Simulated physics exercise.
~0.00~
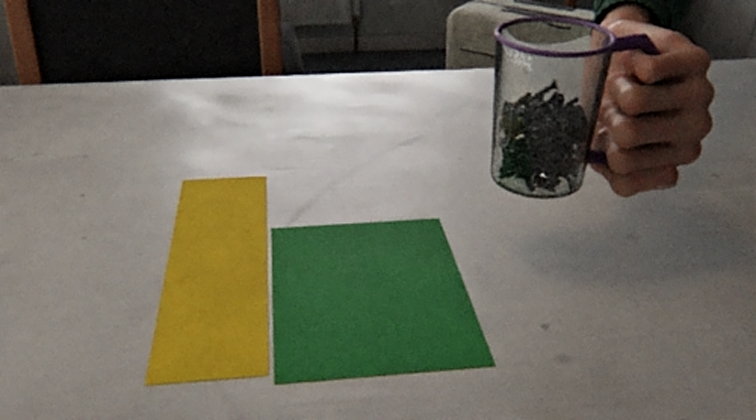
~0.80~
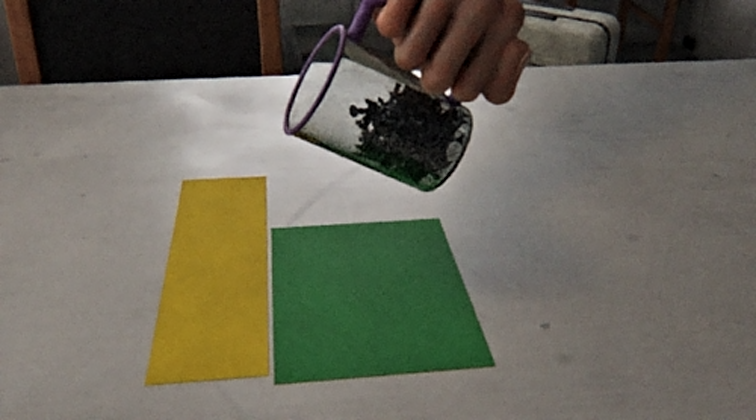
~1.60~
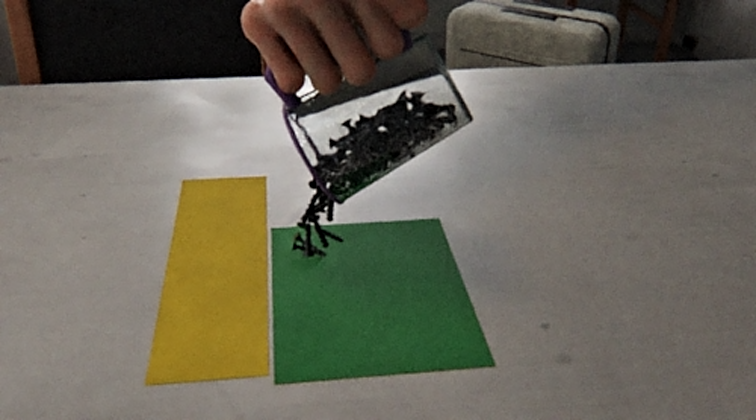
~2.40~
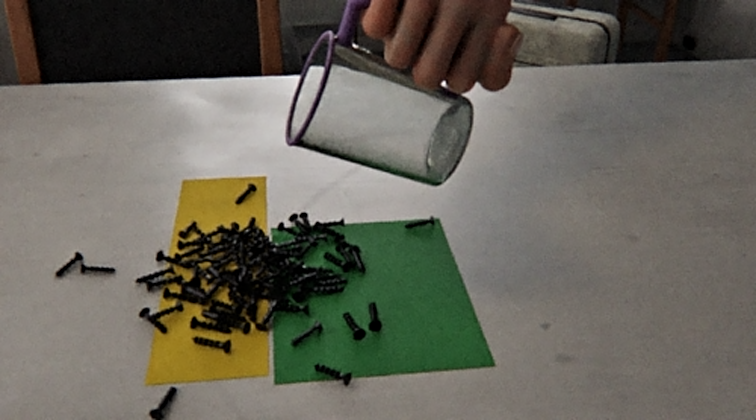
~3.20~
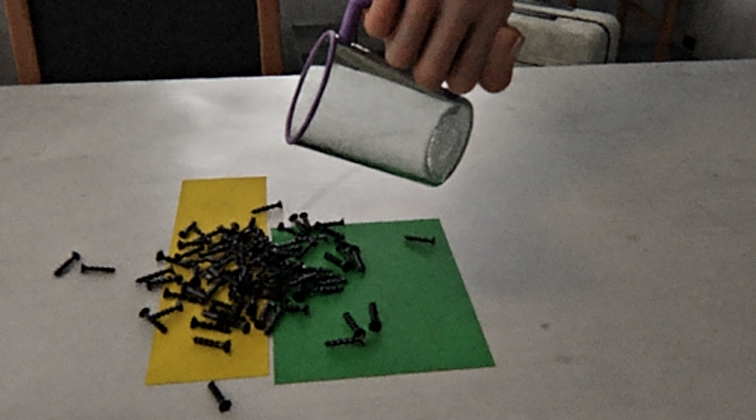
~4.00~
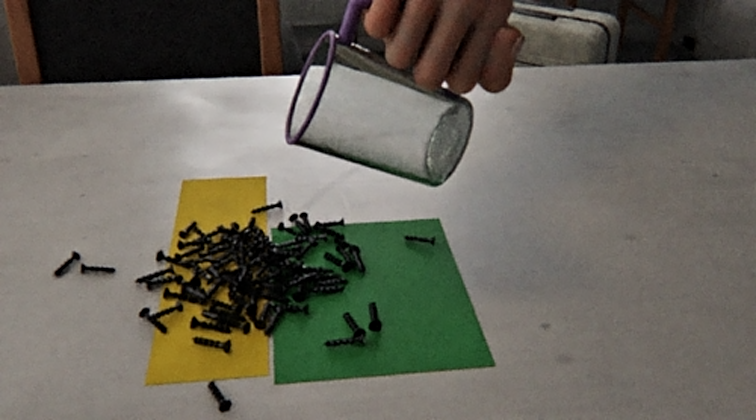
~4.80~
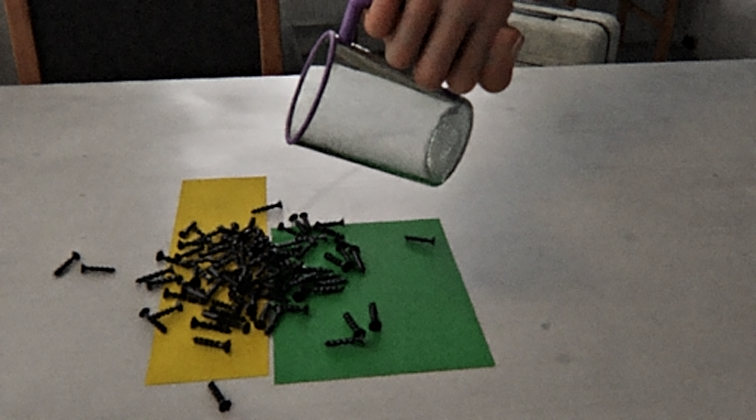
A hand tips a clear cup of black screws, emptying it over yellow and green mats.
